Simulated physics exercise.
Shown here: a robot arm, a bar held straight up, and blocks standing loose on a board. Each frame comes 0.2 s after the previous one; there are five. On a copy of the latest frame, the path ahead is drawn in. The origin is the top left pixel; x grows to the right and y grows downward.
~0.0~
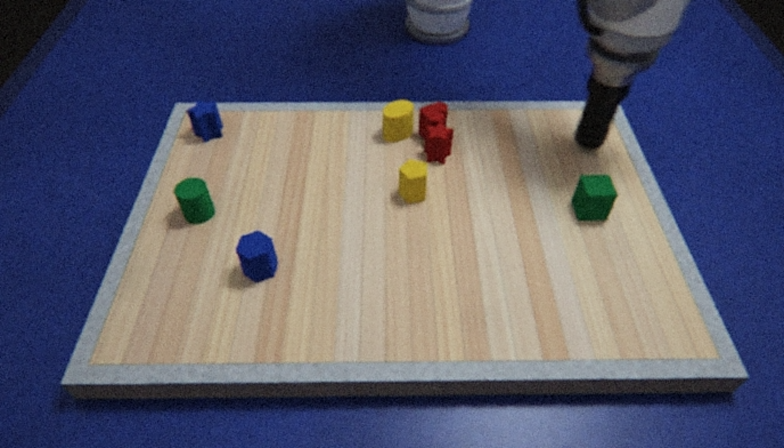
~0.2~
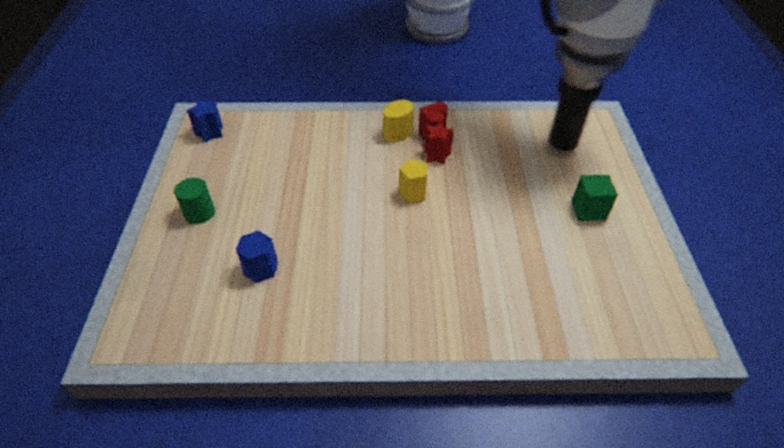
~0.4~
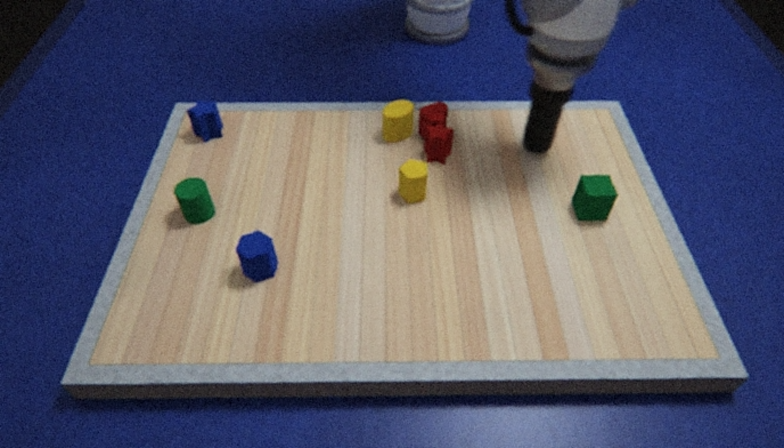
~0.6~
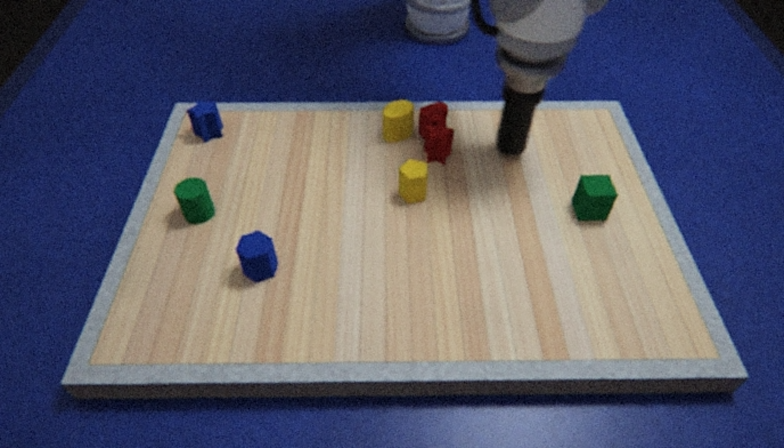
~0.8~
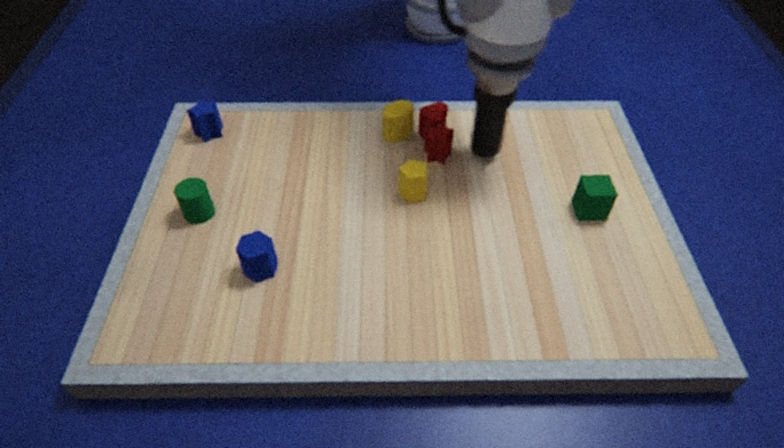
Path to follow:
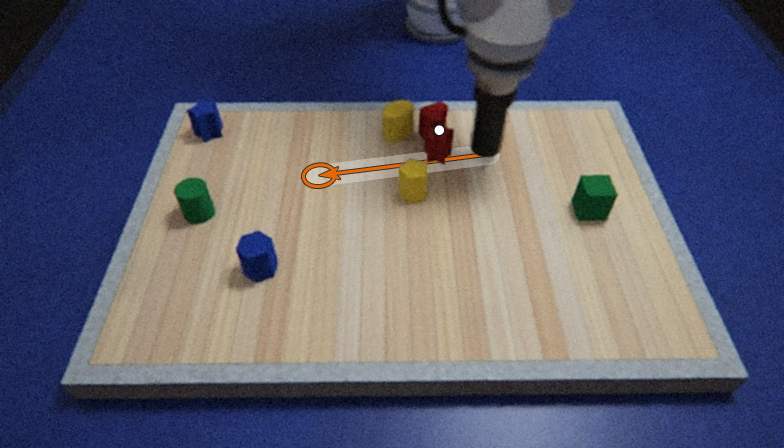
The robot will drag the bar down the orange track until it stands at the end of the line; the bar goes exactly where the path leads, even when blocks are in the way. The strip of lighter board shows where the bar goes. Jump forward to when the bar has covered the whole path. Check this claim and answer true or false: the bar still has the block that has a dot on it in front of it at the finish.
The statement is false.
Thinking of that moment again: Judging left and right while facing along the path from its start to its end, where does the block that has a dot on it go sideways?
Its sideways move is to the right.
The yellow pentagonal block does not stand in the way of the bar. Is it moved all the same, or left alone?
When the path is over, the yellow pentagonal block is still on its spot.
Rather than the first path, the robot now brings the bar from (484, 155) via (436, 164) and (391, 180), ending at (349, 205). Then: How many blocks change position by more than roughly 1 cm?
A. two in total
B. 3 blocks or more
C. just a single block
The correct letter is C.
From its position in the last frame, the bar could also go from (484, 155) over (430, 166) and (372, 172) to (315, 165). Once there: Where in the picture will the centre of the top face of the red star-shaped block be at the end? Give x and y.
Expect it around (404, 127).
Path on the board, from (484, 155) directly to (319, 176); the dot is on the red star-shaped block.
On the path given first. One third of the way, bar at (431, 155); red star-shaped block at (408, 129).
Two thirds of the way, bar at (375, 162); red star-shaped block at (377, 125), turned 60° clockwise.
At the end, bar at (318, 169); yellow pentagonal block in place; red heart in place; red star-shaped block at (377, 125), turned 60° clockwise.
